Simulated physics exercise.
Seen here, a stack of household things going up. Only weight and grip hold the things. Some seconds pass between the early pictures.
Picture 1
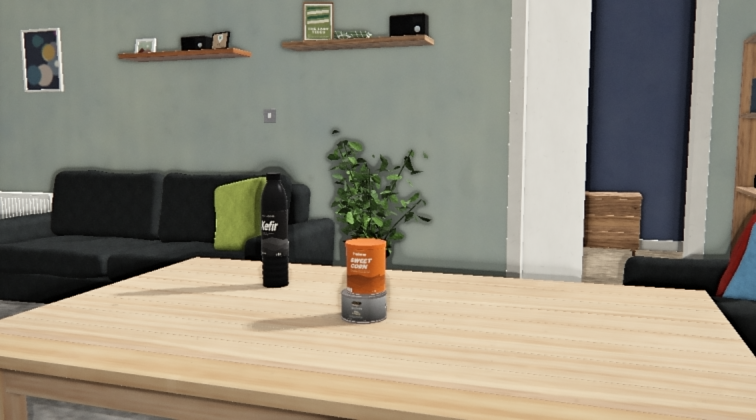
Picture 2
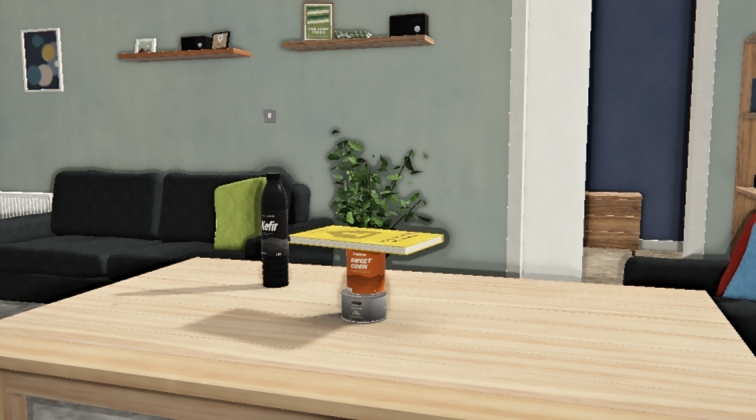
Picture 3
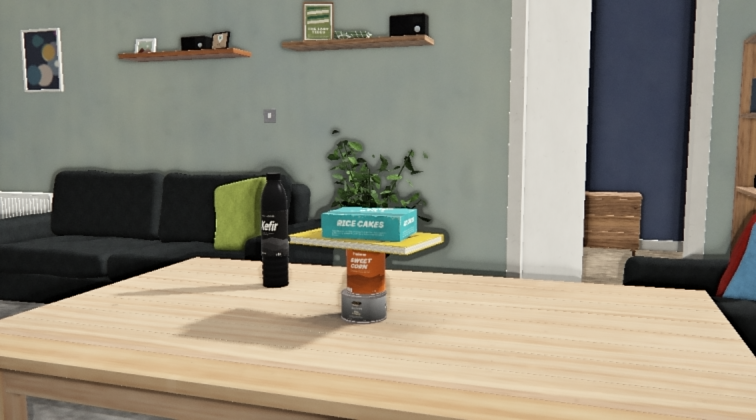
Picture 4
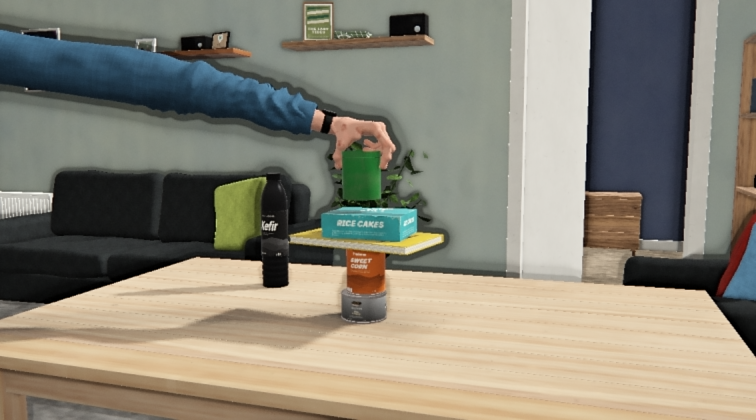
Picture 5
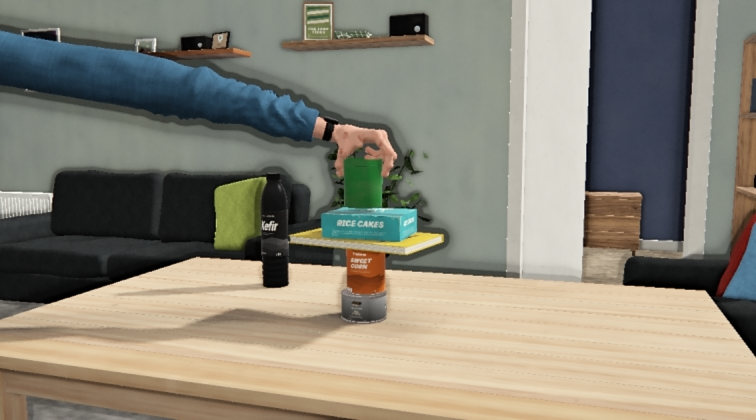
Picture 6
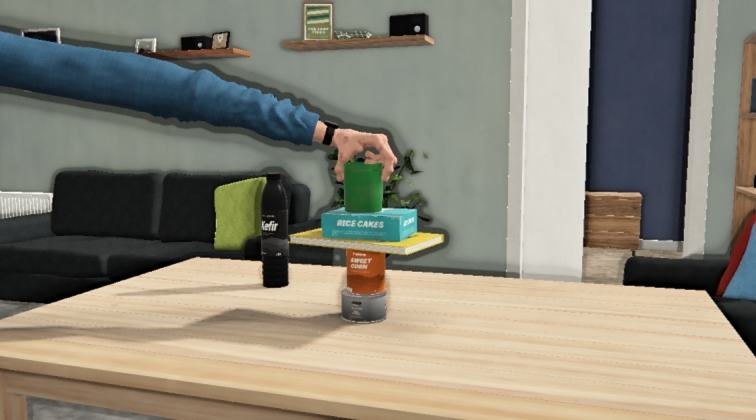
We see an orange pot on a grey tub beside a black bottle; a yellow book, then a turquoise packet appear on top, and a blue-sleeved arm lowers a green cup slightly onto the packet, still gripping it.
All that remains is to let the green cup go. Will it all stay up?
Here the pile stays up.
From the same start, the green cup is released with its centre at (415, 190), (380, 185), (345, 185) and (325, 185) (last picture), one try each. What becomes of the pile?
First try: It gives way; second try: It keeps its balance; third try: It stays up; fourth try: It comes apart.
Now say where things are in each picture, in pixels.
In the first frame, the last thing is not in view yet; orange pot (366, 267).
In the second frame, the last thing is not in view yet; black bottle (275, 230).
In the third frame, the last thing is not in view yet; yellow book (366, 239).
The fourth frame shows still above its spot; green cup (361, 175); grey tub (364, 305).
The fifth frame shows still above its spot; green cup (363, 183); turquoise packet (370, 223).
The sixth frame shows set down, still held; green cup (363, 187); orange pot (366, 267).
Then, 0.20 s on from there, no change.
Then, 0.30 s on from there, green cup resting near (363, 188).
In the end, all 6 unmoved. At the end, from the last picture's camera, green cup near (363, 188). The pile holds.
